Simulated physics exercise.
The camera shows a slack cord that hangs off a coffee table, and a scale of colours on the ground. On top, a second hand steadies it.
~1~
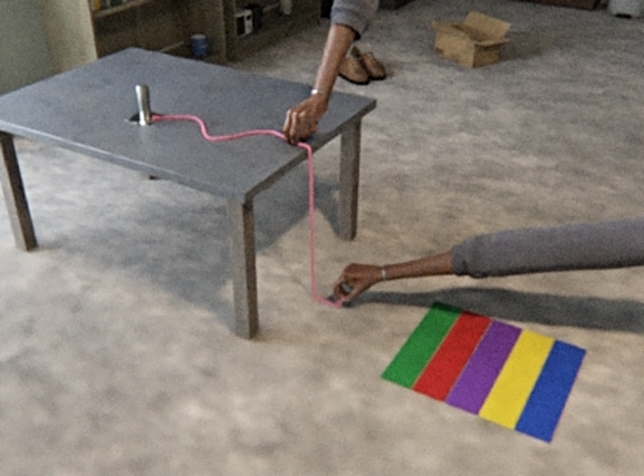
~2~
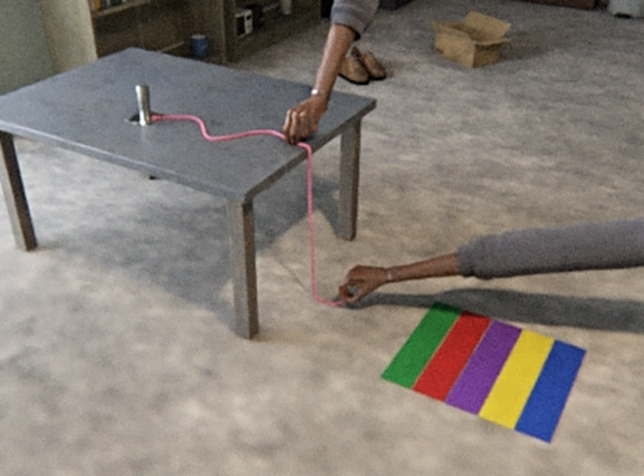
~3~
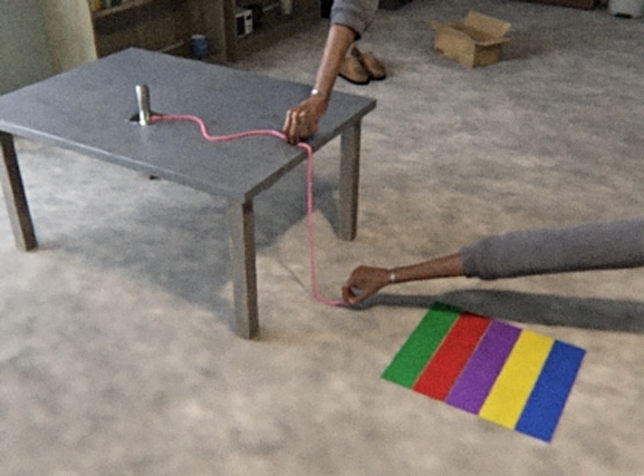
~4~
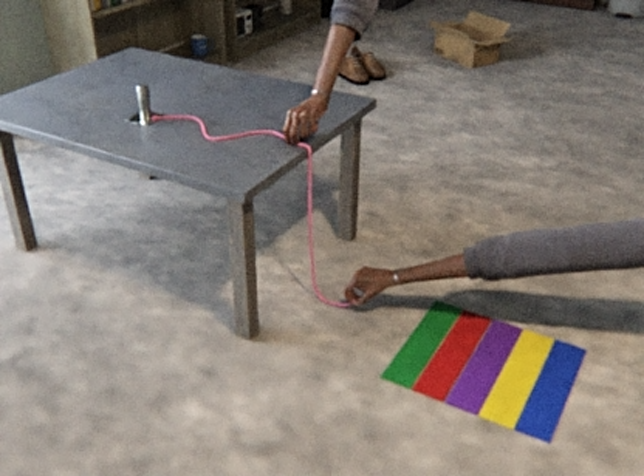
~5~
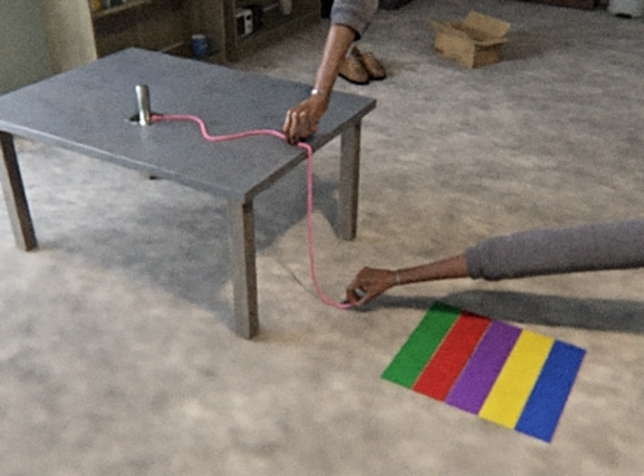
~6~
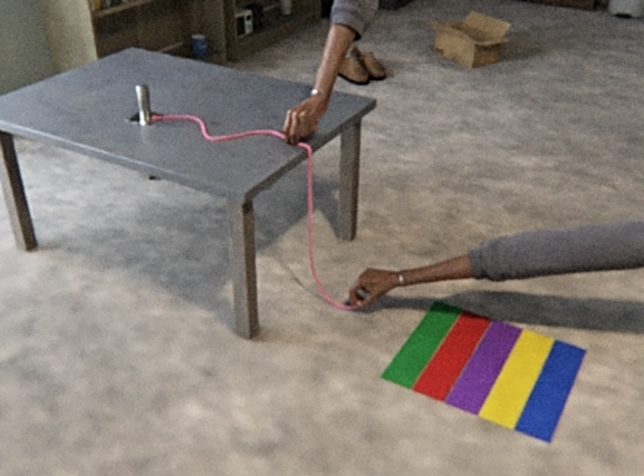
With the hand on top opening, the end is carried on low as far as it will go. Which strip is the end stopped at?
Stopped at purple.
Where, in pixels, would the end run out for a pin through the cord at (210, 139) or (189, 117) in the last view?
Try one gives about (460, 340); try two, about (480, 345).
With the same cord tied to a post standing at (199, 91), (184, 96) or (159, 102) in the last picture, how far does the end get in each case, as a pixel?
The first try gives about (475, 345), the second about (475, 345) and the third about (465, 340).
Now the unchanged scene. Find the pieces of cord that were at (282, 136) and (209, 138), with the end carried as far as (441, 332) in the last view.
About (305, 155) for the first point; the other lies about (235, 137).
Early on, end near (441, 332); over green.
Midway, end near (472, 343); over red.
At the end of the slack, end near (490, 349); over purple. The end stops over the purple strip.
